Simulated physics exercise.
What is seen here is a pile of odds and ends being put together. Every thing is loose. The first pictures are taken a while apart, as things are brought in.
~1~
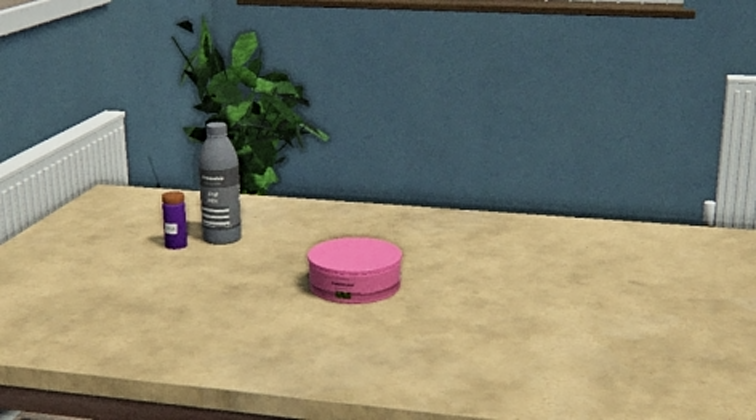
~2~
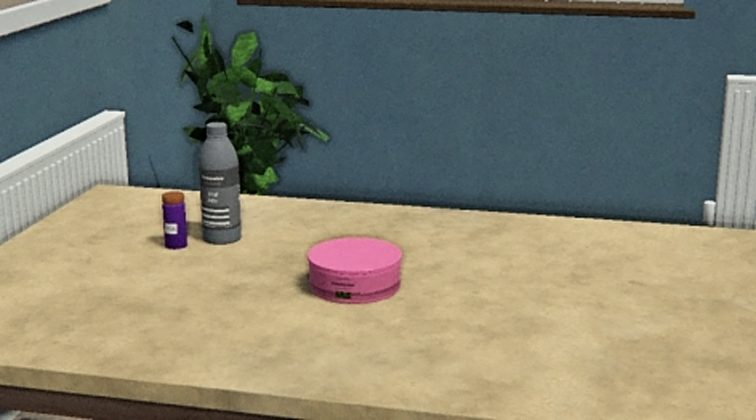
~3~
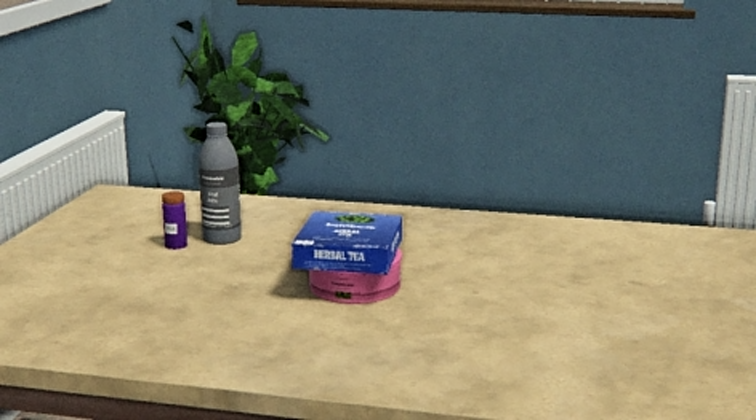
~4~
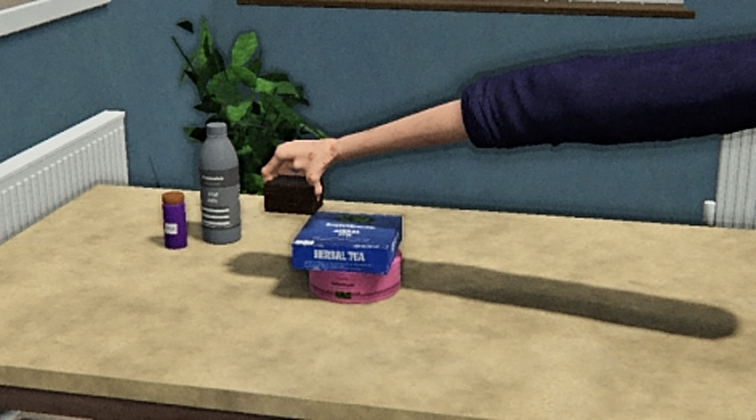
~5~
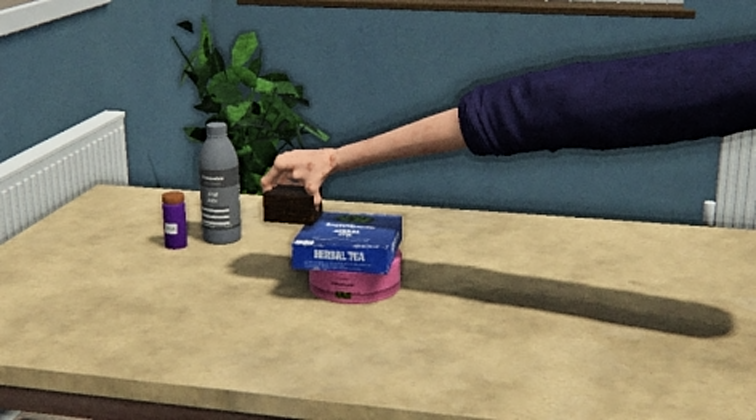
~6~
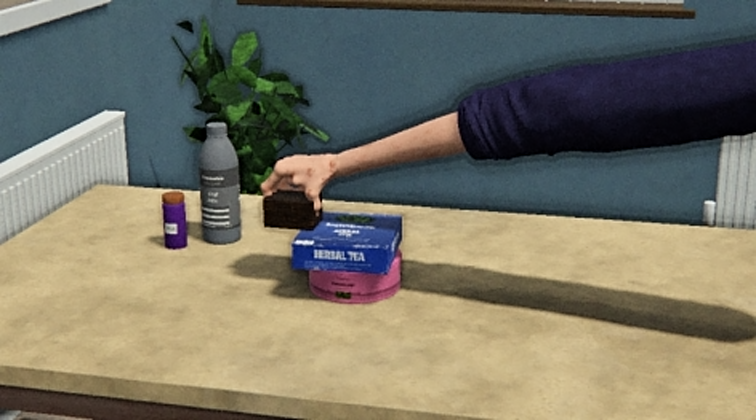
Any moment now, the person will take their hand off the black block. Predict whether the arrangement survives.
My guess is the pile will not stay put.
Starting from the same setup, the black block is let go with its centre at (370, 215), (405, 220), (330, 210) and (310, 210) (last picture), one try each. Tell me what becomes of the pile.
In the first case the pile remains standing, in the second it topples, in the third it remains standing and in the fourth it remains standing.
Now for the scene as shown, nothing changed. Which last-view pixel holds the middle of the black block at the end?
Around (285, 259).
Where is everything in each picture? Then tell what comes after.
In the first picture, the last thing is not in view yet; purple shaker (175, 220).
In the second picture, the last thing is not in view yet; grey bottle (219, 183).
In the third picture, the last thing is not in view yet; purple shaker (175, 220).
The fourth picture shows on its way; black block (294, 194); grey bottle (219, 183).
The fifth picture shows on its way; black block (293, 204); purple shaker (175, 220).
The sixth picture shows set down, still held; black block (293, 210); grey bottle (219, 183).
Then, 0.36 s after the last picture, black block now fallen.
Then, 0.72 s after the last picture, nothing new.
At rest, fallen, black block; the other 4 in place. Seen from the same camera at the end, black block near (285, 259). The pile comes apart.
